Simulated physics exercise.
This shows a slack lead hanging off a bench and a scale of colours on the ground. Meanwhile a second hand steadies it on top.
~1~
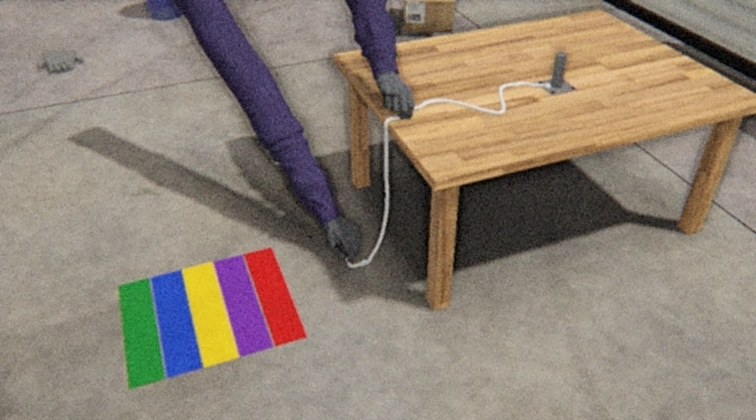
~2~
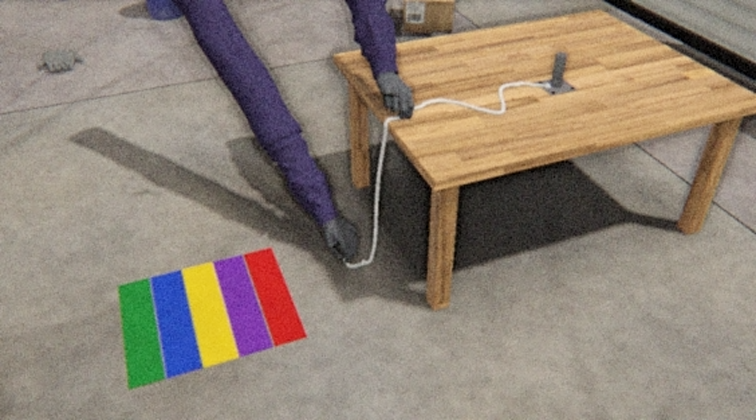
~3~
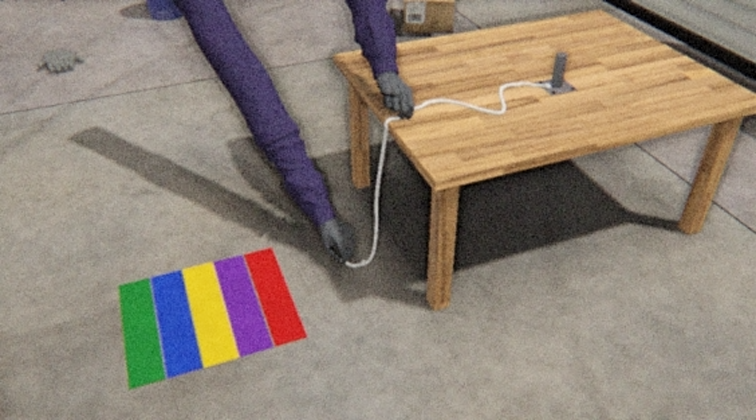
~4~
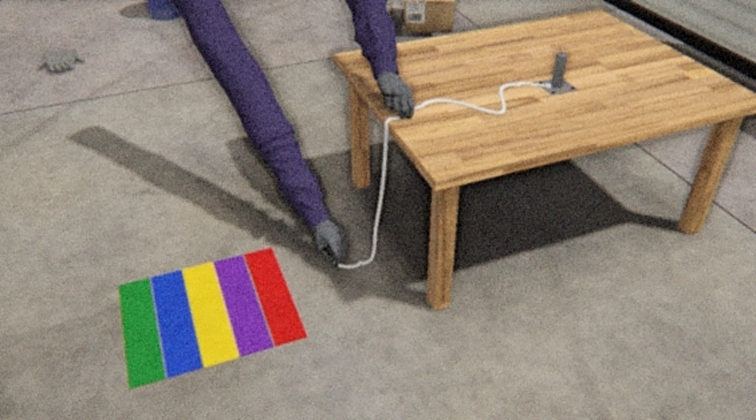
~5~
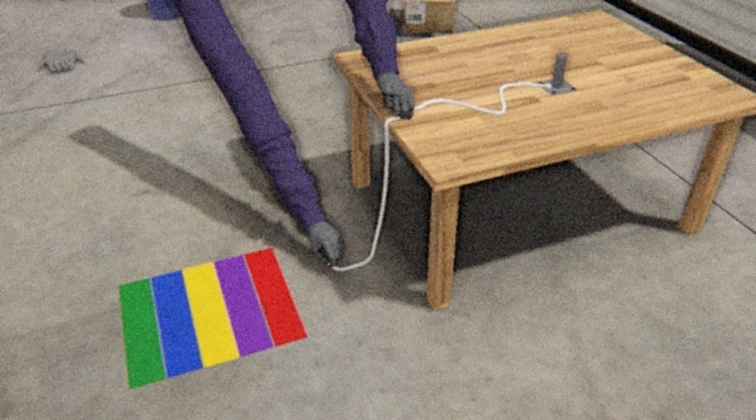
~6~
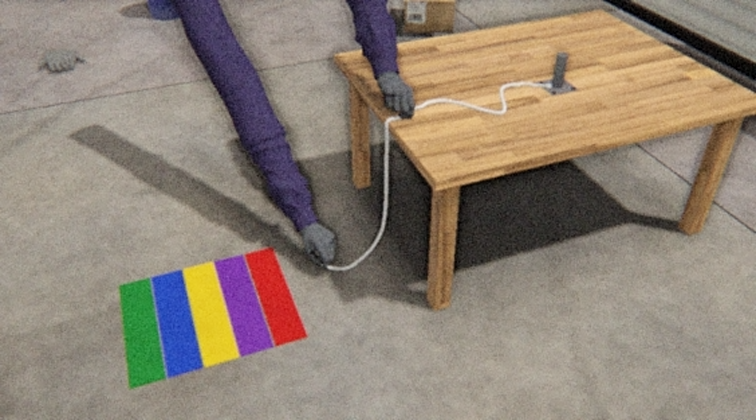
To begin with, a purple-sleeved figure with gray hands holds a slack white cord that runs across a wooden table and hangs off its edge, near a striped colour patch on the floor. The lower hand then shifts the cord's end slightly left, toward the red stripe, while the other hand stays at the table edge.
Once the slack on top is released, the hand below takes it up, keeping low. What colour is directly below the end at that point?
The colour below it is blue.
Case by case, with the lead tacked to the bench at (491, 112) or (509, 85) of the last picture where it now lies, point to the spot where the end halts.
The places are (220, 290) and (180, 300).
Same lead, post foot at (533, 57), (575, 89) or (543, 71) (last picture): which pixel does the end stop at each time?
Try by try: (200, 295), (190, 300) and (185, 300).
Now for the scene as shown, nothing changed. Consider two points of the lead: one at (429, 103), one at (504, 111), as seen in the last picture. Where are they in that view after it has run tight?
About (388, 126), and the other about (463, 106).
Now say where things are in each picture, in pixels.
In the first picture, end (347, 258); red (285, 323); purple (251, 333); yellow (217, 343); blue (181, 353); green (144, 363).
In the second picture, end (345, 259); lead through (517, 85) (501, 113) (433, 102) (386, 132) (377, 194) (374, 248).
In the third picture, end (341, 260).
In the fourth picture, end (335, 262); lead through (518, 85) (502, 112) (433, 102) (386, 132) (381, 194) (374, 248).
In the fifth picture, end (330, 263).
In the sixth picture, end (322, 265); lead through (518, 85) (502, 113) (433, 102) (387, 132) (386, 193) (372, 248).
Early on, end near (229, 290); over purple.
Midway, end near (193, 299); over yellow.
At the end of the slack, end near (172, 305); over blue. The end stops over the blue strip.
